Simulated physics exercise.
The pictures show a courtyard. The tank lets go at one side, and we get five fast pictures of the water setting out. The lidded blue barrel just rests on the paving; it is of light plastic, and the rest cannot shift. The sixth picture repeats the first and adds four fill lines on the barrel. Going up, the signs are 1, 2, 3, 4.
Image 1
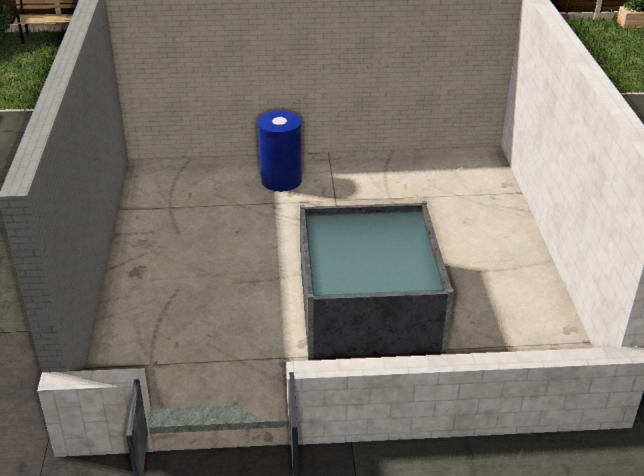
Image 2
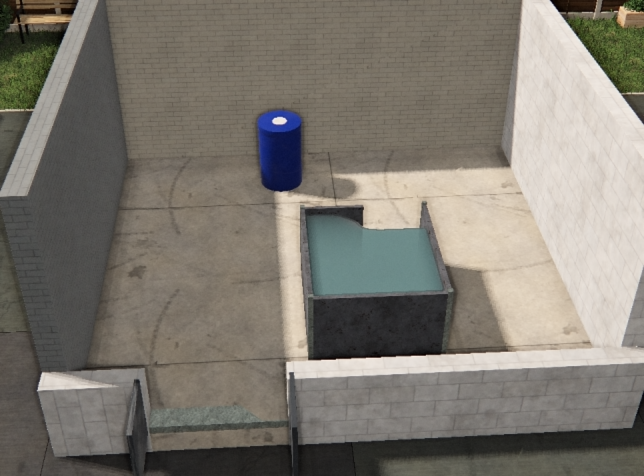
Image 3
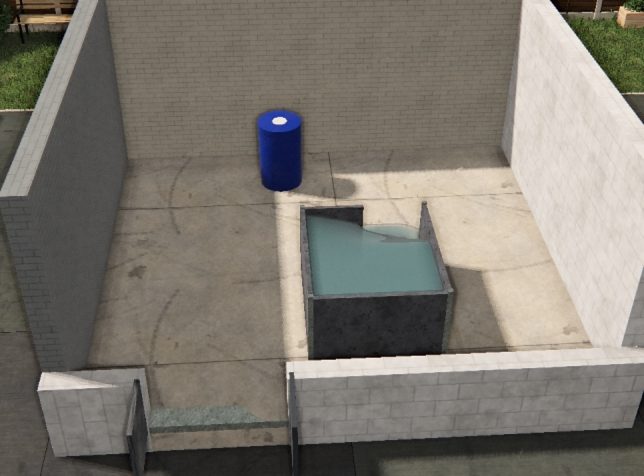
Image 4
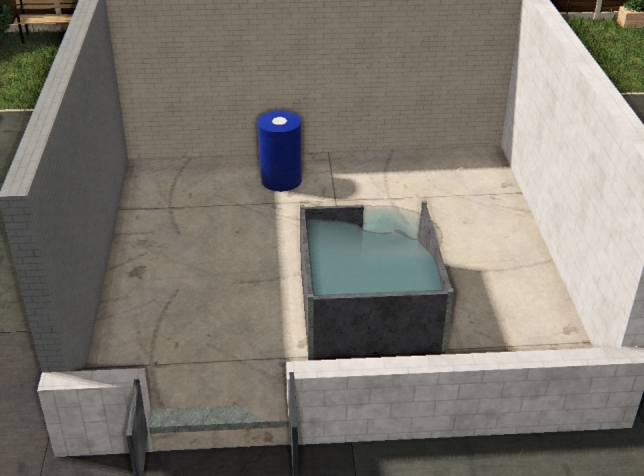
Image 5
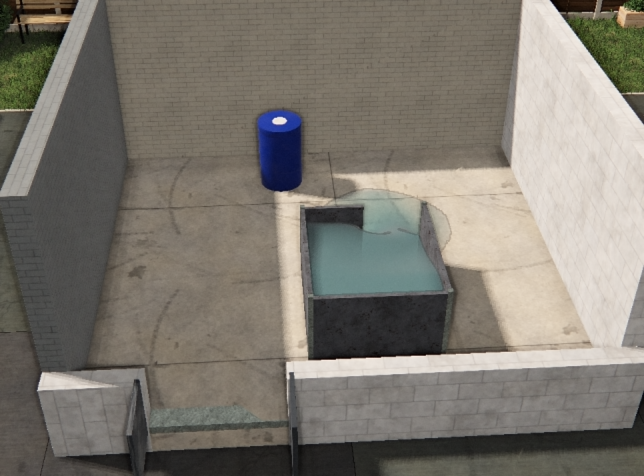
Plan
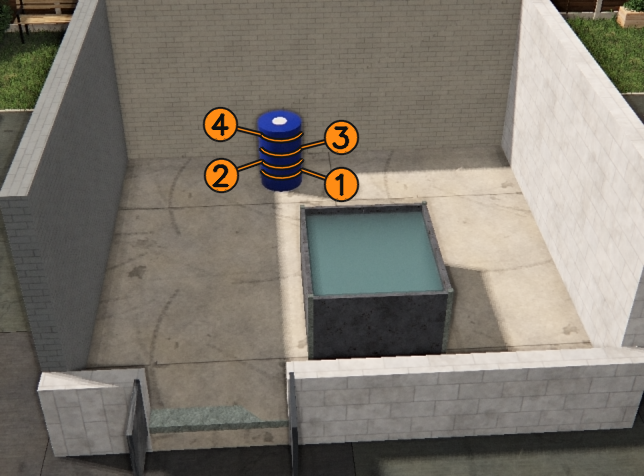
Water slips out through a gap at the back of a dark, open-topped tank, its level inside dropping slightly as a thin, clear sheet spreads over the ground behind and to the right. The walled courtyard is seen from above by a still camera, with an open gate at the front left. A blue barrel with a pale lid stands unmoved behind the tank, left of centre.
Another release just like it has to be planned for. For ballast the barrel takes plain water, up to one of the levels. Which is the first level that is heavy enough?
That is line 1.
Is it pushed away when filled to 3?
No, that is safe.
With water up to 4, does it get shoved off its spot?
No, that is safe.
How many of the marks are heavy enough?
All of the four.
On the marked copy, 1 at (282, 178); 2 at (282, 167); 3 at (281, 155); 4 at (281, 140); from the bottom up 1, 2, 3, 4.
With 1, it does not move.
With 2, it does not move.
With 3, it does not move.
With 4, it does not move.
